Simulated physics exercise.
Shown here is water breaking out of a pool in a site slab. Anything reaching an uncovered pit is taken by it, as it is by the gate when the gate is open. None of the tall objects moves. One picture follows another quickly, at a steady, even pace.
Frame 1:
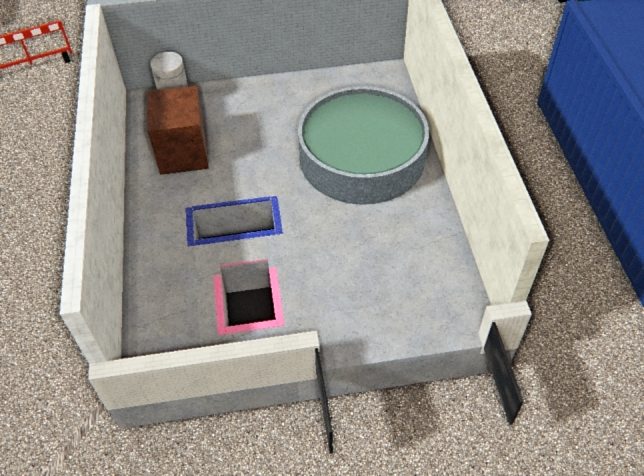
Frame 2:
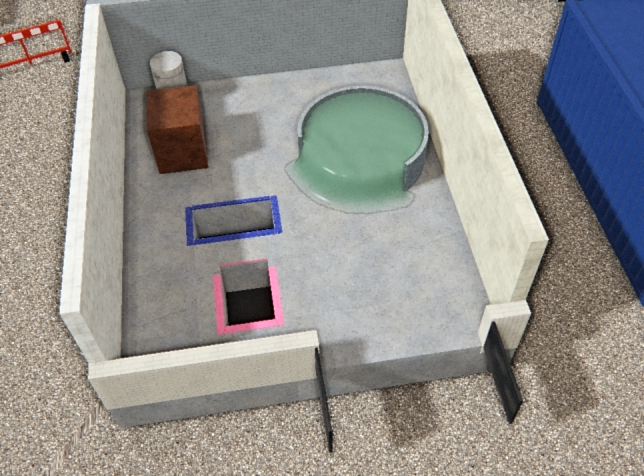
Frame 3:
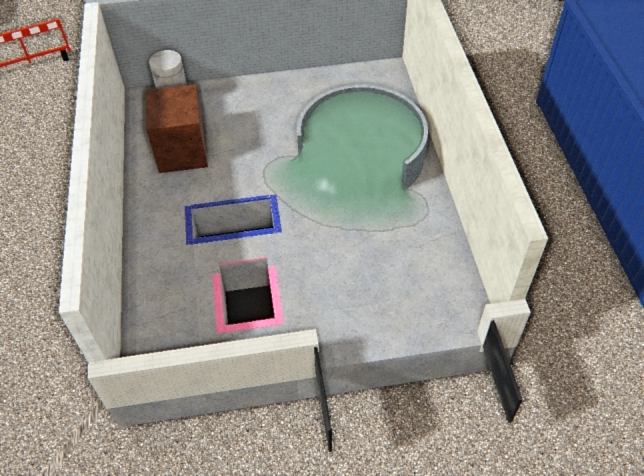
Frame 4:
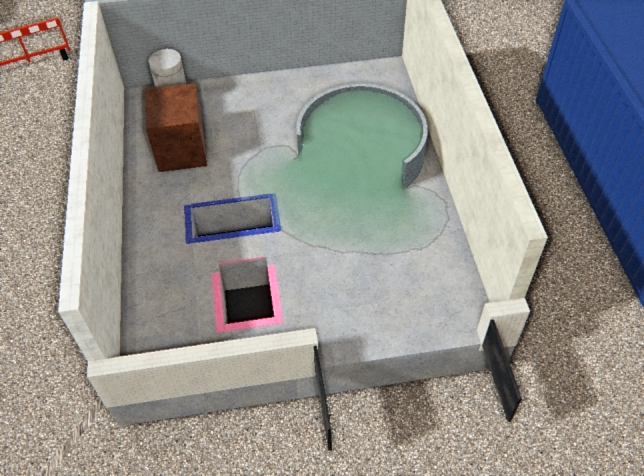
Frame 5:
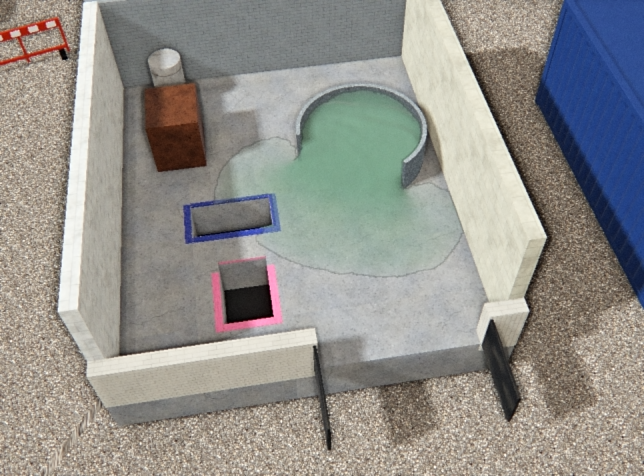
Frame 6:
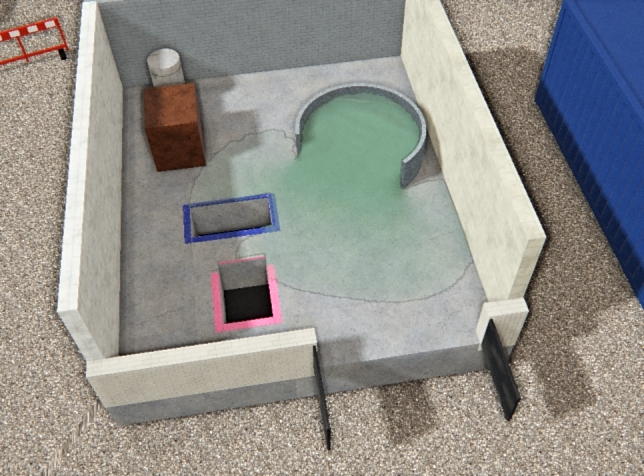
In a walled concrete yard, green water broke out through the front of a round pool and spread across the floor in a widening, thinning sheet, reaching the blue-edged and pink-edged openings.
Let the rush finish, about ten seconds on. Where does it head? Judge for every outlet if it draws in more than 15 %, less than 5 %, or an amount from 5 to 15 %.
Result: The gate swallows beyond fifteen per cent; the blue pit swallows beyond fifteen per cent; the pink pit swallows beyond fifteen per cent.
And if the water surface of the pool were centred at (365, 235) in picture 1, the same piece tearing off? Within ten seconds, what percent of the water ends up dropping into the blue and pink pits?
Estimated shares - blue: Some 6 in a hundred; pink: Some 20 in a hundred.
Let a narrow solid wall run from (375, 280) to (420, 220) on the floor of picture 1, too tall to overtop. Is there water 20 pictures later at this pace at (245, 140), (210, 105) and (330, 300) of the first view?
Result, listed order: Spot 1 kept clear of the flood, spot 2 kept clear of the flood, spot 3 reached by the flood.
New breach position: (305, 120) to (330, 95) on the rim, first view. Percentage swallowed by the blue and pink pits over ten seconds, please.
The blue pit takes 15 per cent and the pink pit 2 per cent.
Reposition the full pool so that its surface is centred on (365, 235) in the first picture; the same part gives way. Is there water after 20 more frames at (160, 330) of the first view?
Soaked.
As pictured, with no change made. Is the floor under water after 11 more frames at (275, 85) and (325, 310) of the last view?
High and dry, then submerged.
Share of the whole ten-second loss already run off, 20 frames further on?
I make it 65 per cent.
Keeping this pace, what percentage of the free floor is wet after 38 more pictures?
55 %, roughly.
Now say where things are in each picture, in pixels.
In the first frame, still water in the round pool at (363, 133).
In the second frame, the front is at (294, 163), out from the gap at (342, 189).
In the third frame, water pours out at (341, 190) and has run to (272, 167).
In the fourth frame, water pours out at (341, 191) and has run to (246, 172).
In the fifth frame, the front is at (461, 227), out from the gap at (340, 191).
In the sixth frame, water pours out at (339, 191) and has run to (194, 206).
A moment on, water covers 45 % of the floor; the gate 2 %, the blue pit 7 %, the pink pit 3 %.
Next, water covers 50 % of the floor; the gate 10 %, the blue pit 12 %, the pink pit 9 %.
Then, water covers 50 % of the floor; the gate 23 %, the blue pit 16 %, the pink pit 14 %.
Later, water covers 55 % of the floor; the gate 33 %, the blue pit 19 %, the pink pit 18 %.
In the end, water covers 40 % of the floor; the gate 38 %, the blue pit 22 %, the pink pit 21 %.
